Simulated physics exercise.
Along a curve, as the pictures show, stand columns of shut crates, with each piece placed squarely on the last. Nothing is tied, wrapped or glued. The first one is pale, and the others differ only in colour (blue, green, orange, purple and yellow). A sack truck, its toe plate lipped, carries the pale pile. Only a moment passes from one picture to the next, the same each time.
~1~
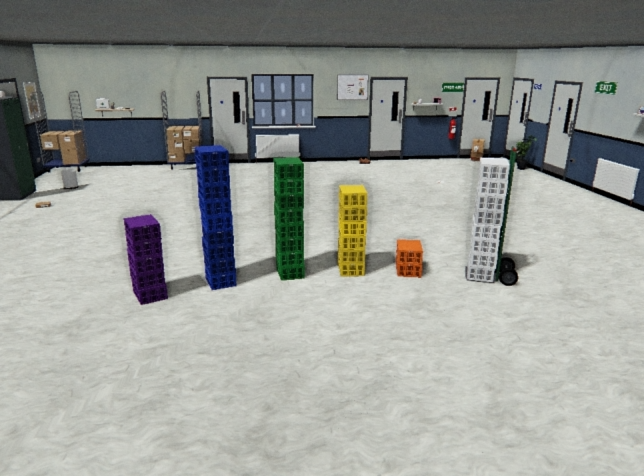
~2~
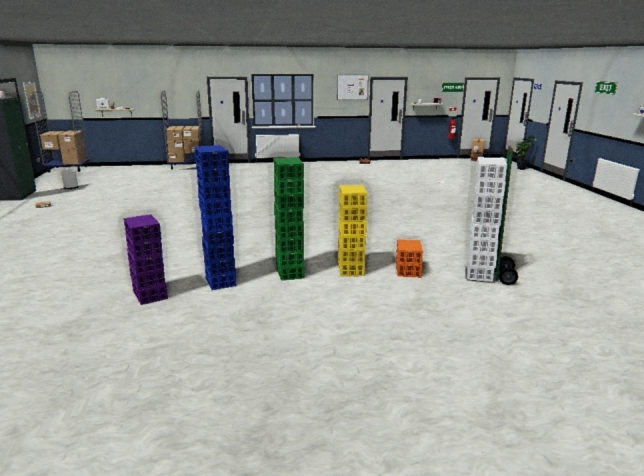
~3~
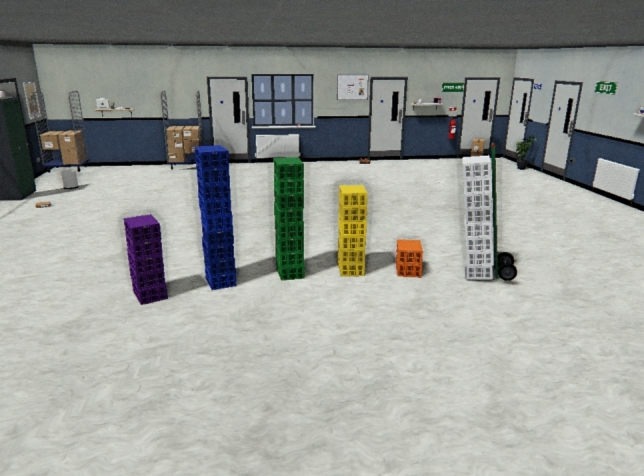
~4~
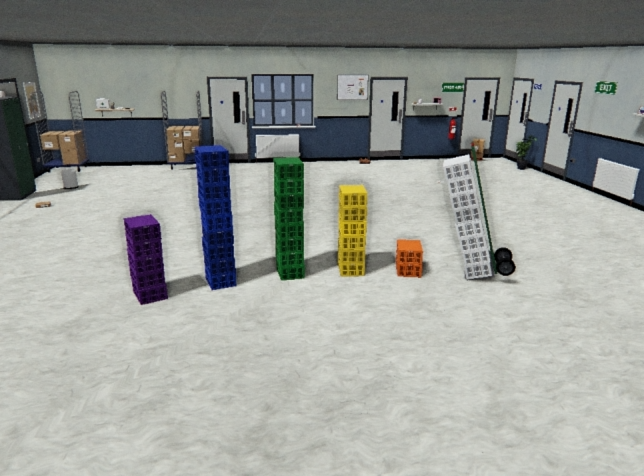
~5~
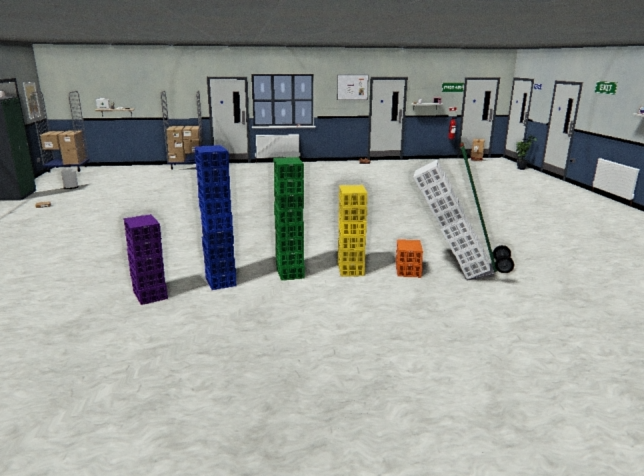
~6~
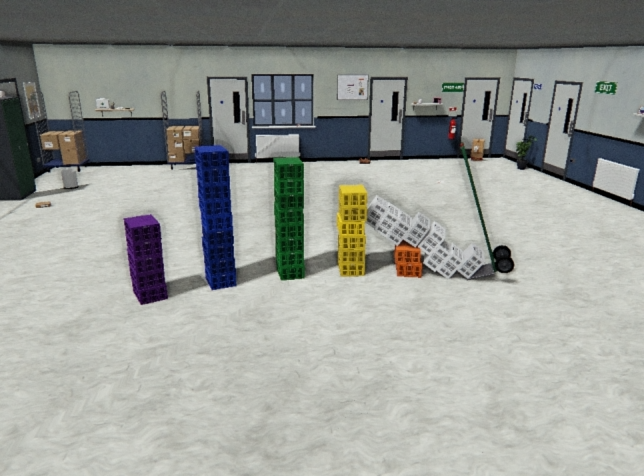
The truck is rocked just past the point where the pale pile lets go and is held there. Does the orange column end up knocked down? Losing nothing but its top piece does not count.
No - stays erect.
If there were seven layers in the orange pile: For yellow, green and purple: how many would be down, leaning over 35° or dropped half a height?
Yellow 6, green 8, purple 4.
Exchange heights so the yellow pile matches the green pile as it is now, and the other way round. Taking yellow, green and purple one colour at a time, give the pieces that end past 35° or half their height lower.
It works out to yellow 0, then green 0, then purple 0.
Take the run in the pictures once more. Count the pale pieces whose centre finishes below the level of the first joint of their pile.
I make it 6 all told.
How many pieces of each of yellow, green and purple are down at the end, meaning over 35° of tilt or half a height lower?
Result per colour: Yellow = 5, green = 7, purple = 4.
Just after the last frame, 7 of the pale pile down; none of the 2 orange crates down (0 of 30 in all colours); top orange crate moved half its height; top yellow crate tilted a little.
A moment on, 7 of the pale pile down; none of the 2 orange crates down (10 of 30 in all colours); top orange crate moved half its height; top yellow crate tilted steeply, some three heights lower.
Further on, 7 of the pale pile down; none of the 2 orange crates down (19 of 30 in all colours); top orange crate moved half its height; top yellow crate upside down.
Then, 7 of the pale pile down; none of the 2 orange crates down (24 of 30 in all colours); top orange crate moved half its height; top yellow crate upside down.
When it is over, 7 of the pale pile down; none of the 2 orange crates down (24 of 30 in all colours); top orange crate moved half its height; top green crate upside down. In pixels of the last frame, middles, top orange crate near (401, 251), top green crate near (121, 270).
